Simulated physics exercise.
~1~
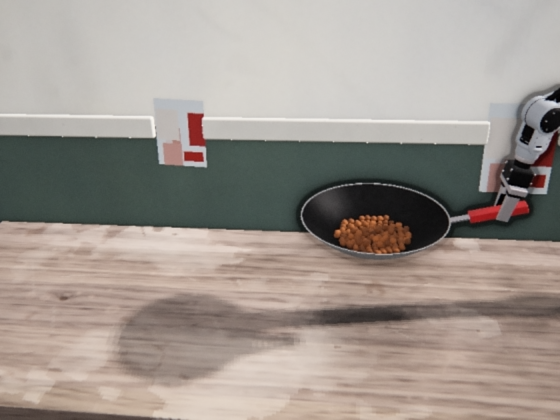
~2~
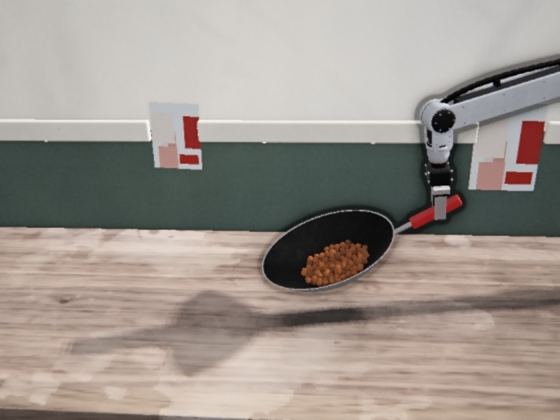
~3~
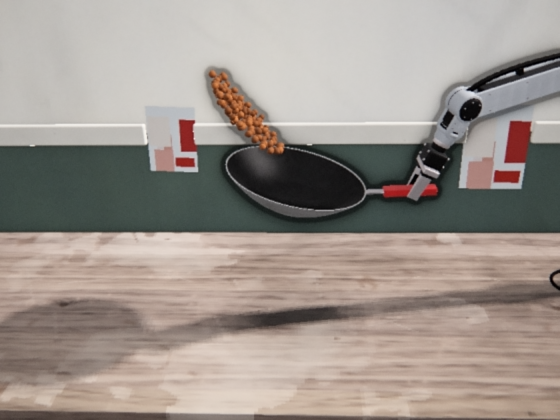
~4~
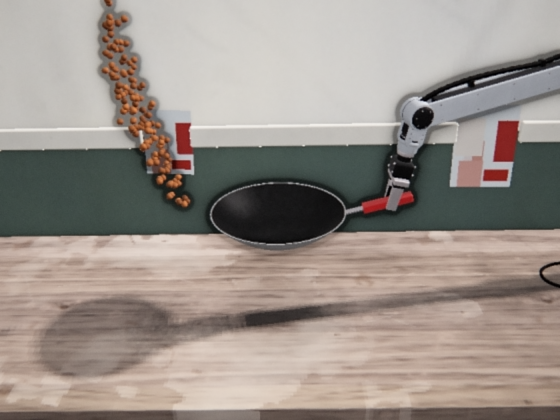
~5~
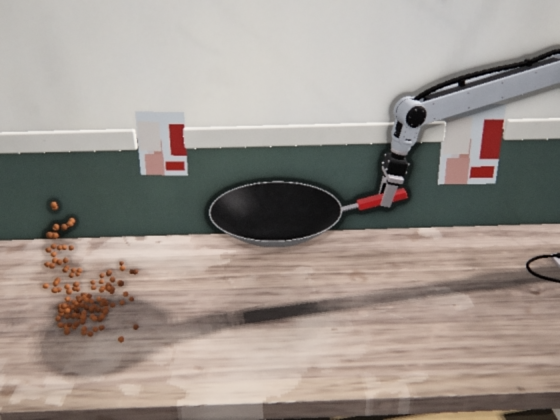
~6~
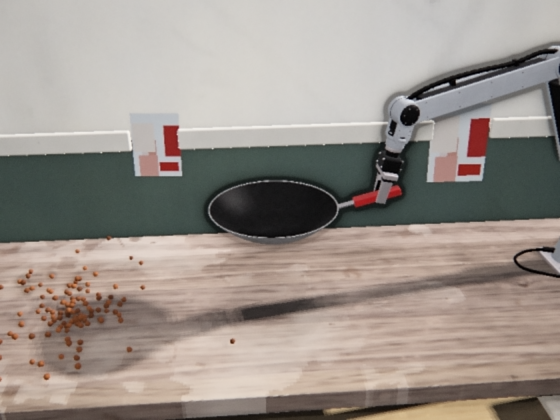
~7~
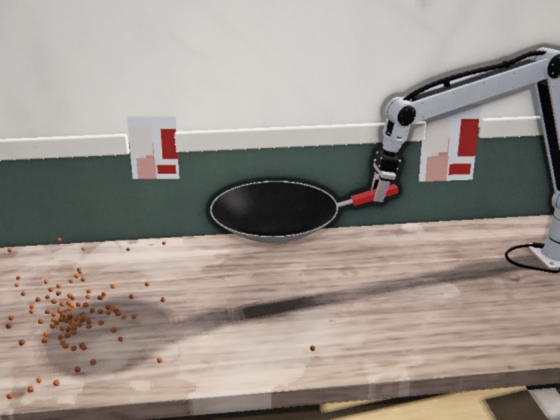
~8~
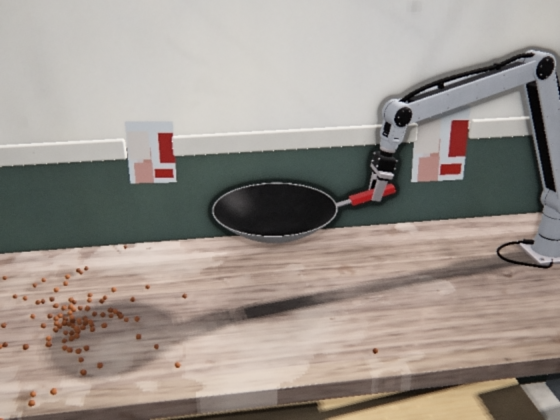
Robot arm tossing hazelnuts from a black wok, the nuts flying up and left, missing the pan and scattering across the table.
